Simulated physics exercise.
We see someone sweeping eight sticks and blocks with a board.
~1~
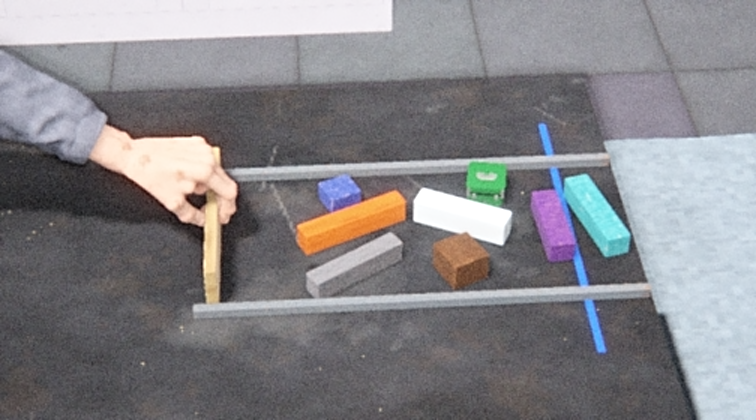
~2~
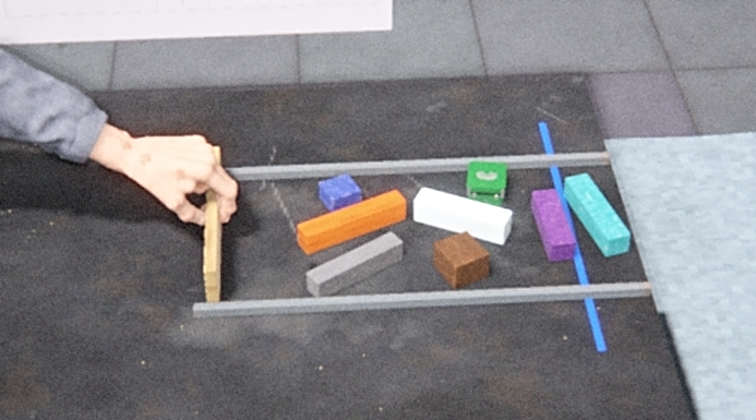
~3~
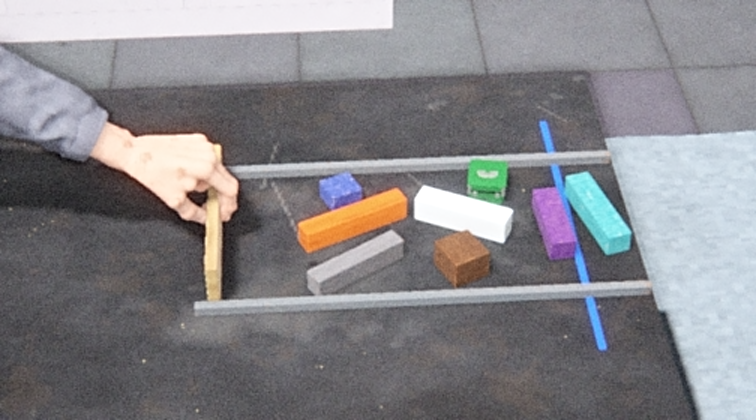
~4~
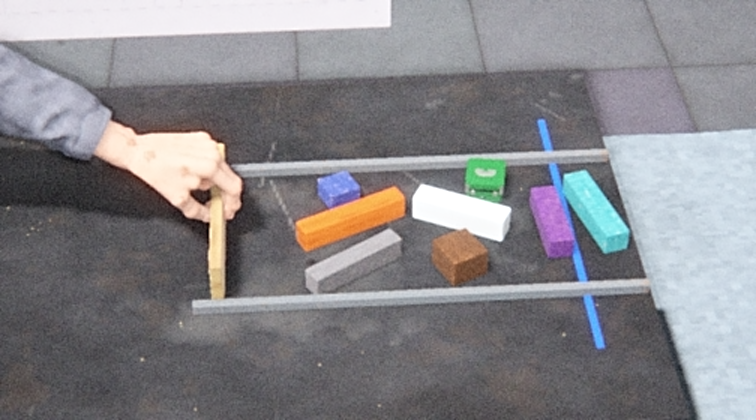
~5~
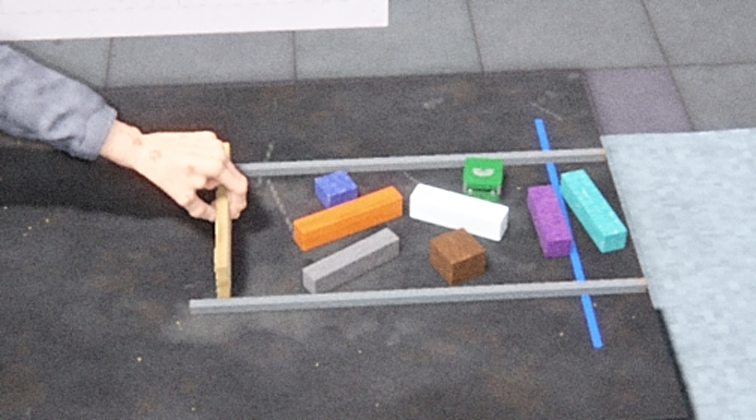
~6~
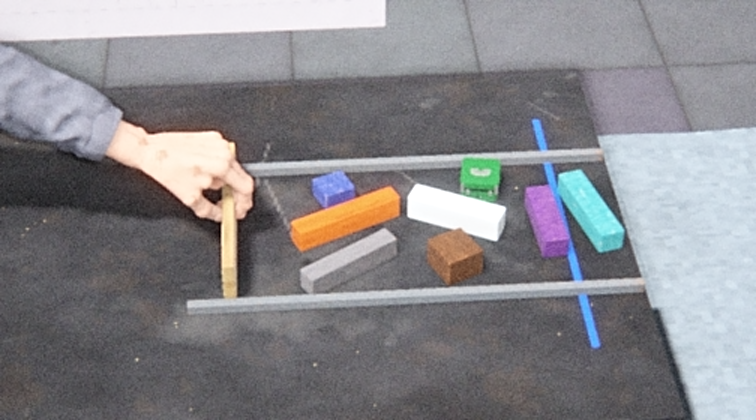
A hand slides an upright wooden board slightly right toward colored blocks between two rails.
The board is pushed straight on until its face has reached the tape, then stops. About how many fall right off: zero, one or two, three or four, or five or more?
The number that fall off is three or four.
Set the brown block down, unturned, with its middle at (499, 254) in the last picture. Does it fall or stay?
Then it holds on.
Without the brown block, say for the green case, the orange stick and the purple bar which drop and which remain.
The green case is lost; the orange stick does not fall; the purple bar drops off.
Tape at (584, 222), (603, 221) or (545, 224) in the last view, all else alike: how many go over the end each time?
The counts: 5, 7 and 3.
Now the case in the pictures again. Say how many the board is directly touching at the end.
In contact: 3.
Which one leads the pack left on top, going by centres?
It is the brown block.
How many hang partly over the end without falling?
2 of them.
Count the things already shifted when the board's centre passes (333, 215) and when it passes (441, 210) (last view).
At the one place 3, at the other 7.
Soon after, none off yet; turquoise bar at rest near (590, 210); purple bar at rest near (547, 221); green case at rest near (480, 181).
Then, none off yet; turquoise bar at rest near (590, 210); purple bar moved a little near (563, 220); green case moved about its own width near (507, 184).
Further on, none off yet; turquoise bar tipped well over near (642, 215); purple bar moved about its own width near (617, 226); green case moved well along near (588, 183).
At rest, the number that fall off is three or four; fallen, white stick, green case, purple bar and turquoise bar.
